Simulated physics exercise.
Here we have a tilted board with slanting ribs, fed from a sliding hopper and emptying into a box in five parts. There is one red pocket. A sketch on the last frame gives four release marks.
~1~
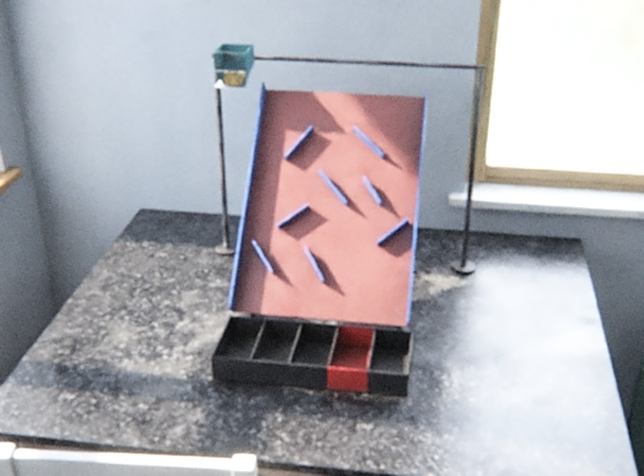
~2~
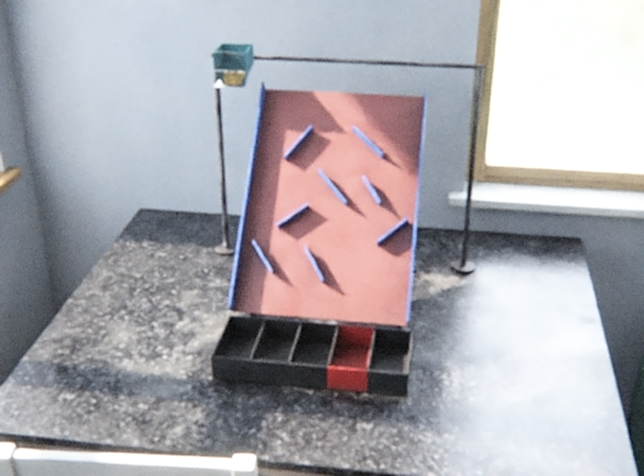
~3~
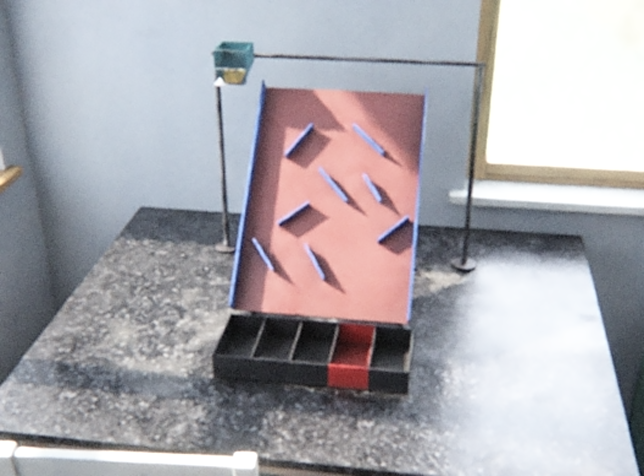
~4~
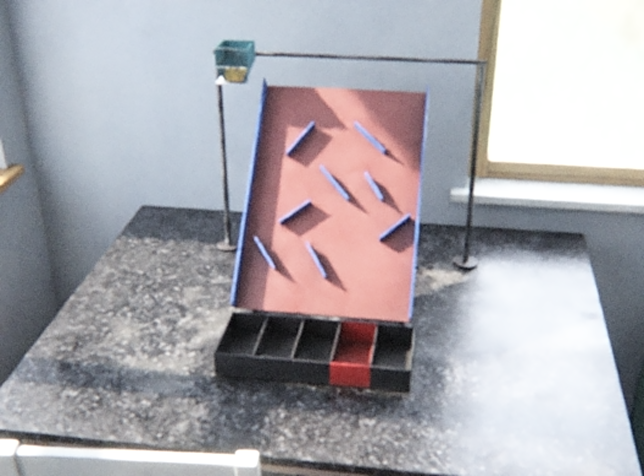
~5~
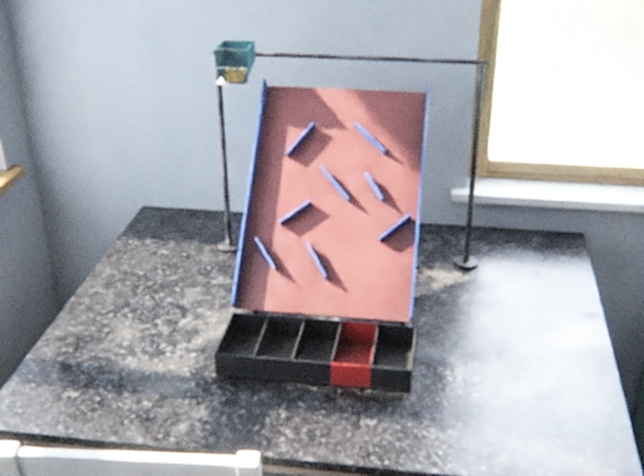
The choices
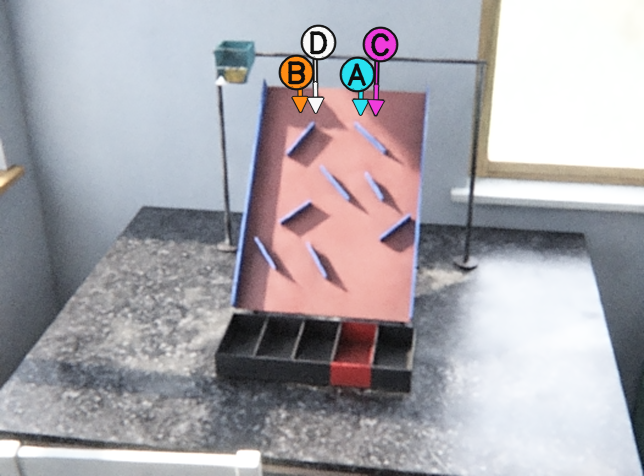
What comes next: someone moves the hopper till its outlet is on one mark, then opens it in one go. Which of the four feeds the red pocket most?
The best mark is A.
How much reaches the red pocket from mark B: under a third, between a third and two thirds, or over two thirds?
It is under a third.
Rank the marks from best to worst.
A, C, D, B.
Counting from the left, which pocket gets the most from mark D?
The first from the left.
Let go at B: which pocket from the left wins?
The first from the left.
On the marked copy, mark A meets the board at (360, 109); mark B meets the board at (300, 106); mark C meets the board at (375, 109); mark D meets the board at (315, 107).
Choosing A, about two thirds in the red pocket, about a third in other pockets, a stray few held on the board.
Choosing B, none in the red pocket, all in other pockets.
Choosing C, about a third in the red pocket, about half in other pockets, a stray few held on the board.
Choosing D, about a quarter in the red pocket, most in other pockets.
